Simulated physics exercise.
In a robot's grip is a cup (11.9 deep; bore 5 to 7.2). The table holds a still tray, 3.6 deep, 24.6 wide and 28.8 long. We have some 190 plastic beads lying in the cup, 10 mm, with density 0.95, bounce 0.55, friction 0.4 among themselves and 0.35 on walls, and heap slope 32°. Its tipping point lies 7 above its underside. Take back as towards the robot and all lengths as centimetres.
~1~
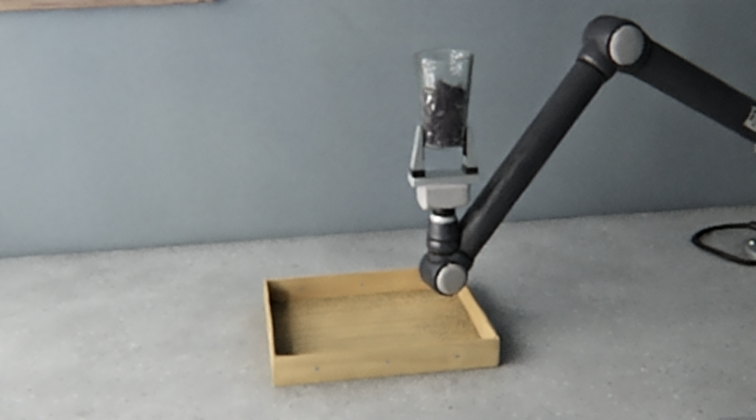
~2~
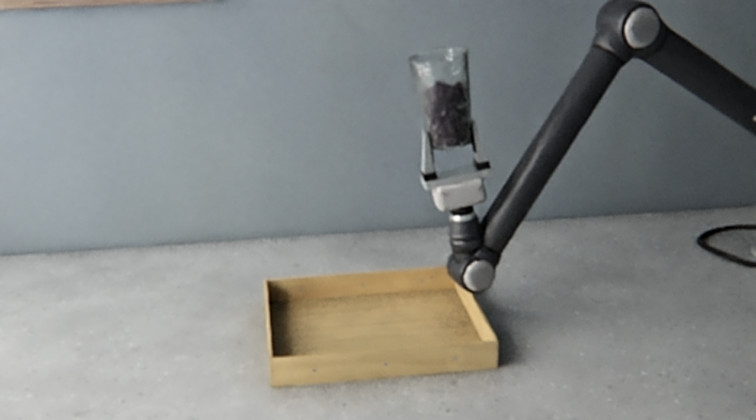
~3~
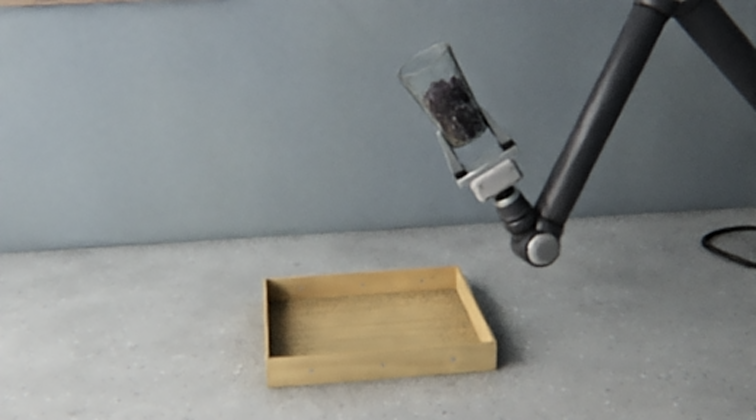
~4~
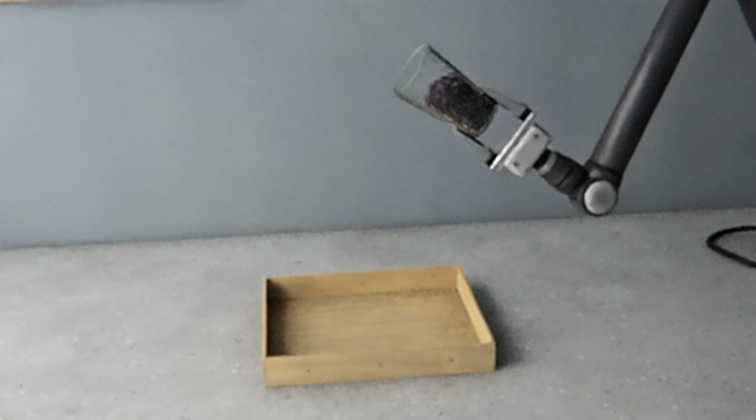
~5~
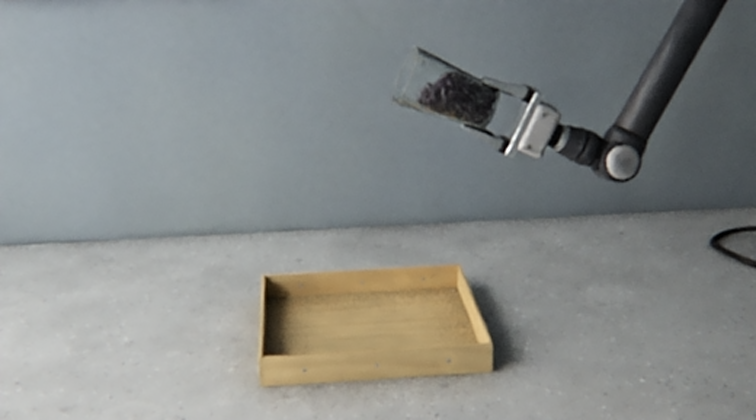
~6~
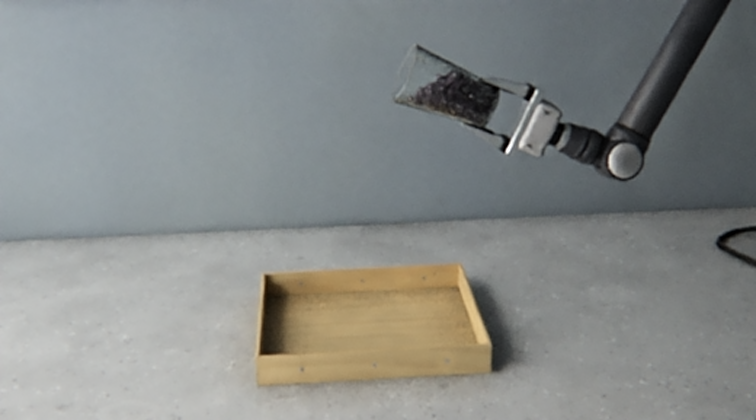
In this clip, a robotic arm grips a clear cup of dark beads above a still wooden tray on a gray surface, tilting the cup steadily to the left until it leans well over, with the beads still inside.
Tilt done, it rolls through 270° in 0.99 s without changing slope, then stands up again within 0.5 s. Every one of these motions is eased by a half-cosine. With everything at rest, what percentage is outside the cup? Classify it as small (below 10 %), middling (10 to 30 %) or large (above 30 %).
Classified as small.
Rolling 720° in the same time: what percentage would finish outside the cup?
I'd put it at about 0 %.
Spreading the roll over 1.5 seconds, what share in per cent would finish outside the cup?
Around 0 %.
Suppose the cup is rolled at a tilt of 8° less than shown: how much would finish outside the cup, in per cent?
Estimate: Around 0 %.
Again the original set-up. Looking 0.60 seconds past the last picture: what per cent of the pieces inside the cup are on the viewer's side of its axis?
Estimate: Near 60 %.
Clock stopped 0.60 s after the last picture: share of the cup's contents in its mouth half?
I'd say about 30 %, give or take.
Then, 0.60 s on, tipped 66°, highest piece 36 above the table; 189 in the cup.
Then, 1.19 s on, tipped 43°, highest piece 36 above the table; 189 in the cup.
Then, 1.69 s on, upright, highest piece 37 above the table; 189 in the cup.
Then, 2.39 s on, upright, highest piece 37 above the table; 189 in the cup.
In the end, 189 in the cup. That is 0 % outside the cup.
